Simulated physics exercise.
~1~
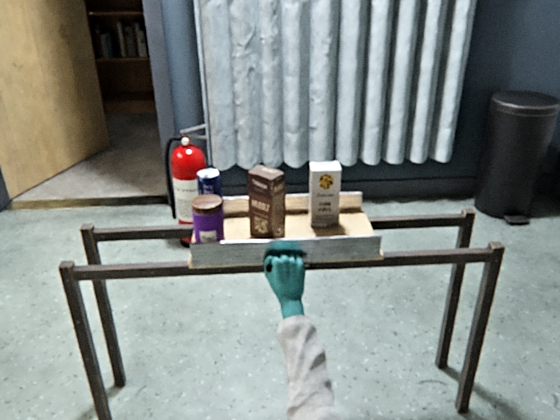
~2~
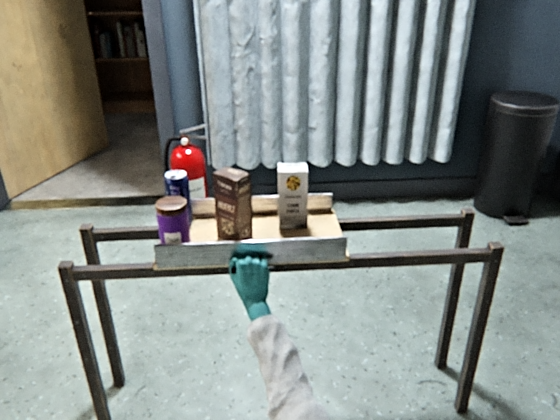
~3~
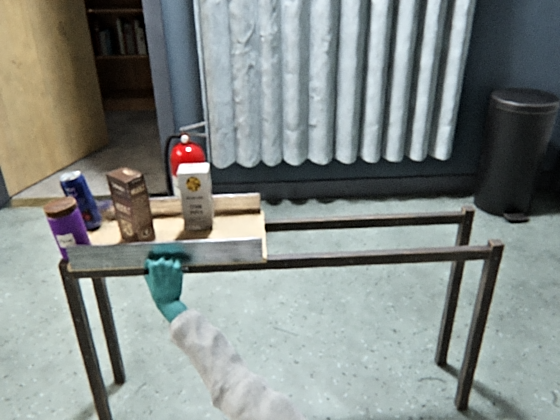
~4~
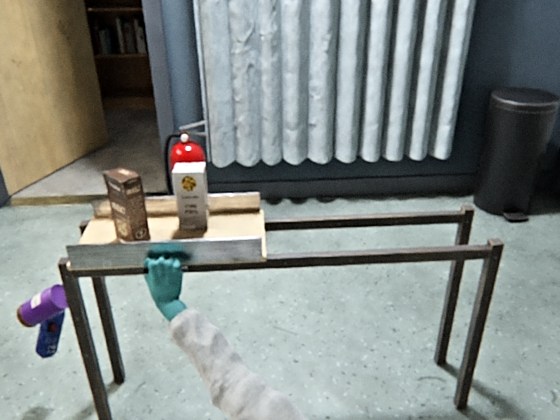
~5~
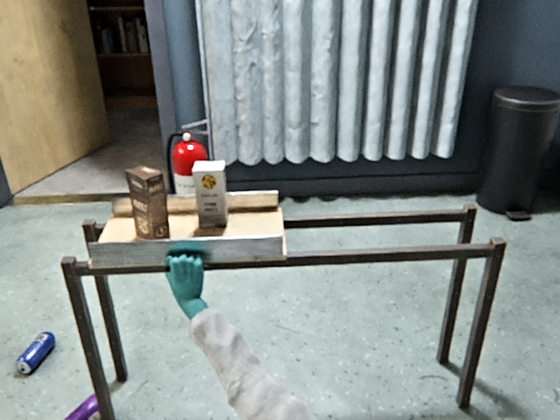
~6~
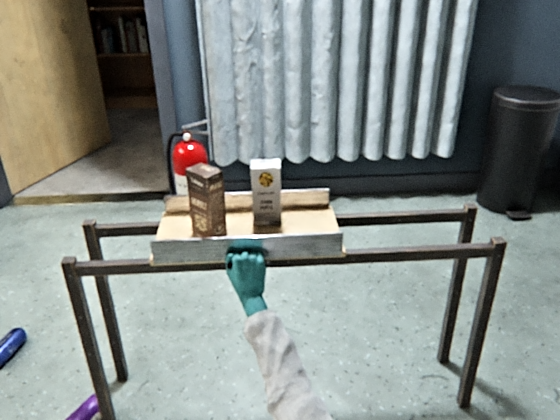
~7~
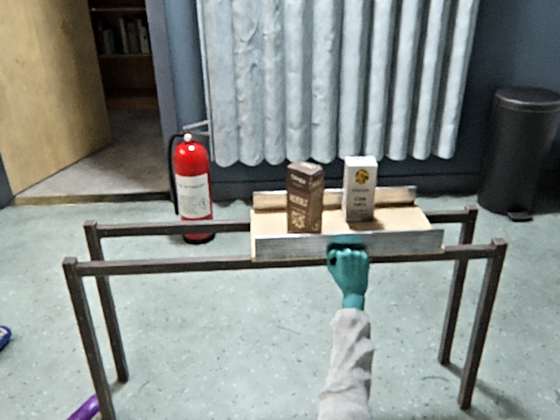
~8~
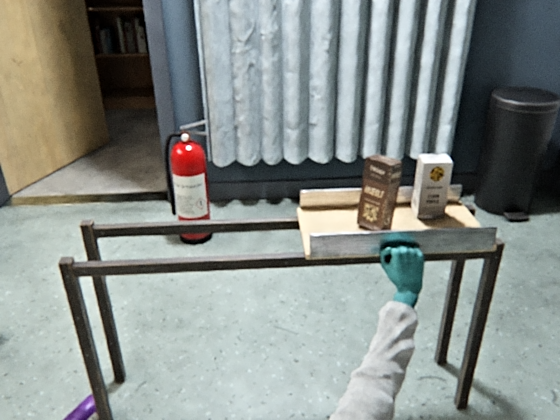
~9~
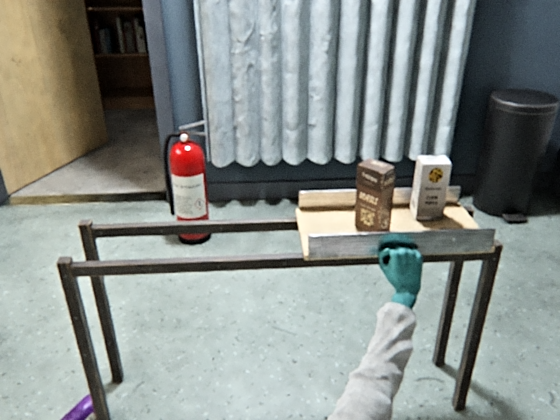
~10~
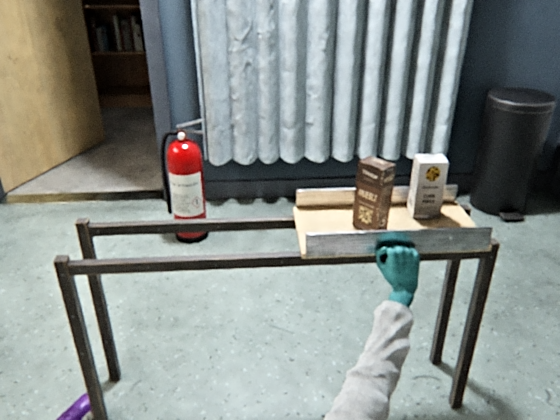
To begin with, a gloved hand grips a shallow tray on two metal rails, carrying a purple jar, a blue can, a brown carton and a white carton. The hand moves the tray left until it reaches the end of the rails. There the blue can leans, and then it and the purple jar tumble off the left end, landing on the floor. The hand next moves the tray right, all the way to the other end, where the brown carton tips slightly but settles. Finally the tray rests there with both cartons upright, while the purple jar lies on the floor.
